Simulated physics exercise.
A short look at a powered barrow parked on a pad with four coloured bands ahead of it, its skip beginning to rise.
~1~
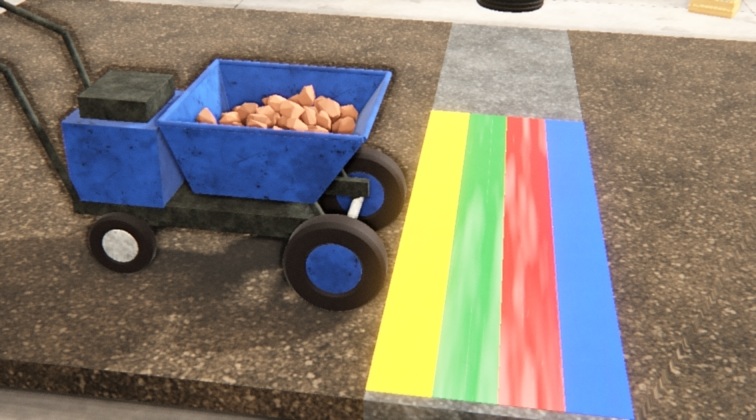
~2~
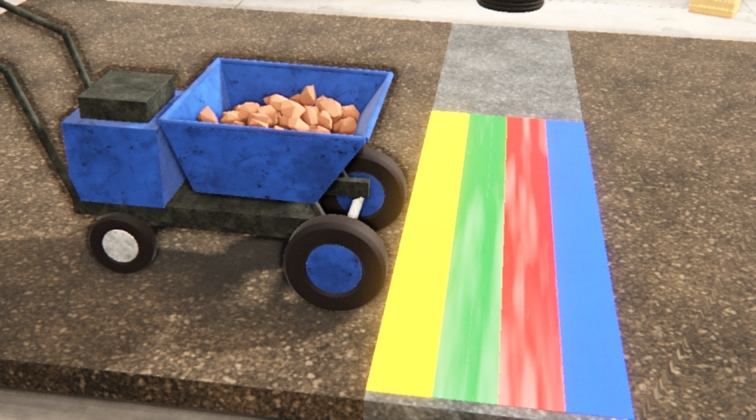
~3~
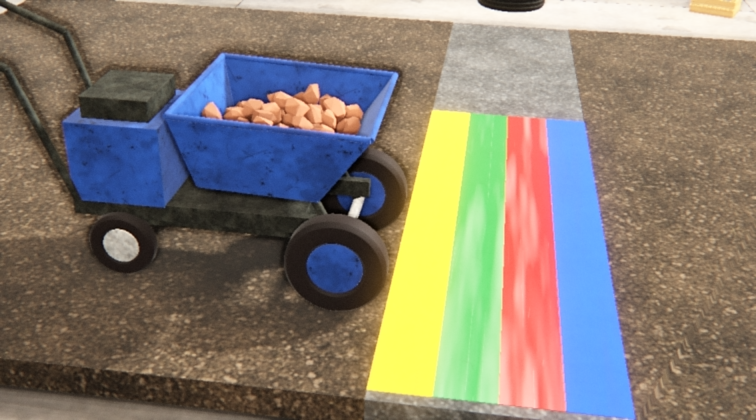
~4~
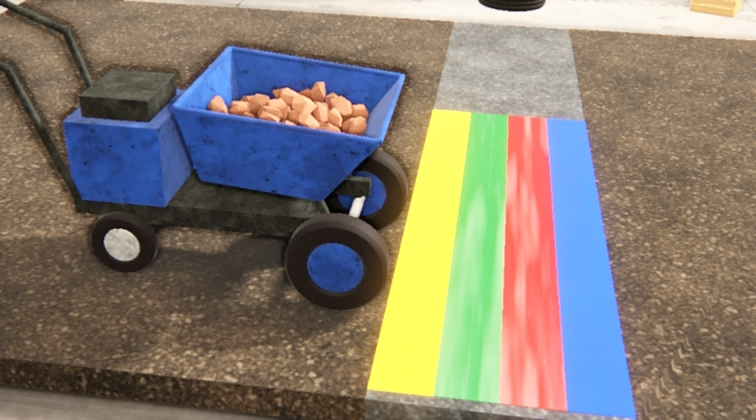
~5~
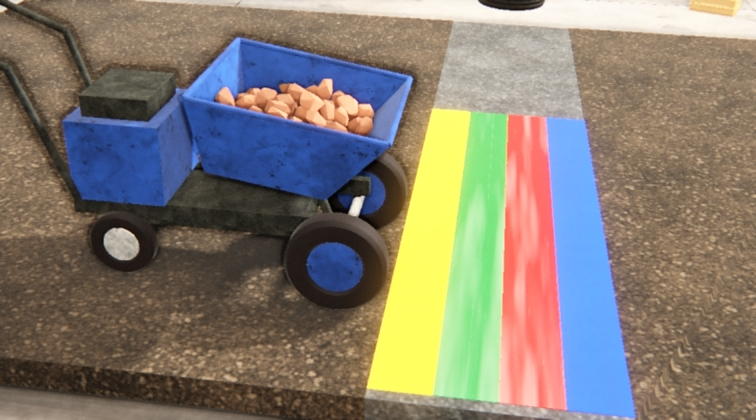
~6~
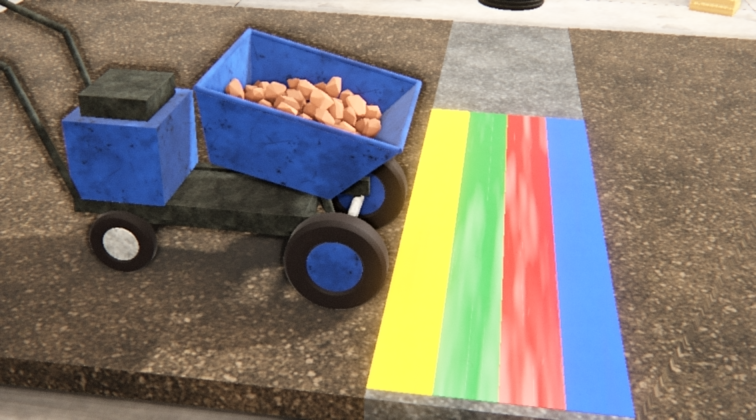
On a dark, gritty pad beside yellow, green, red and blue stripes, a blue powered barrow stood in place while its skip, loaded with reddish-brown rubble, tilted slightly toward the right, its back end rising.
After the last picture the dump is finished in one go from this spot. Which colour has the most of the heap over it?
The red one gets the largest share.
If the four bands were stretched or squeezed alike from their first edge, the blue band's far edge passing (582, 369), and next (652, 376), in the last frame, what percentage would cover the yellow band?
Near 0 % and 0 %.
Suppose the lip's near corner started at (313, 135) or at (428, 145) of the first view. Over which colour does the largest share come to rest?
At the first place green, at the second the strip in blue.
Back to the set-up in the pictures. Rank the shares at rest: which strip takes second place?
Second comes green.
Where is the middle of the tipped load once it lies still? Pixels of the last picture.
At about (530, 276).
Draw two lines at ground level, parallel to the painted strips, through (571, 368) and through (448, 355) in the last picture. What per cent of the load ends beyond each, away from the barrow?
Near 20 % and 70 %.
Soon, skip tipped steeply; all in the skip.
A while on, skip tipped steeply; nearly all in the skip; a stray few over the green strip; a stray few over the red strip.
Towards the end, skip tipped right over; about half in the skip; a small part over the green strip; about a quarter over the red strip; a small part over the blue strip; a stray few off the paint.
Finally, skip tipped right over; about a quarter in the skip; none over the yellow strip; about a quarter over the green strip; about a third over the red strip; a small part over the blue strip; a small part off the paint.
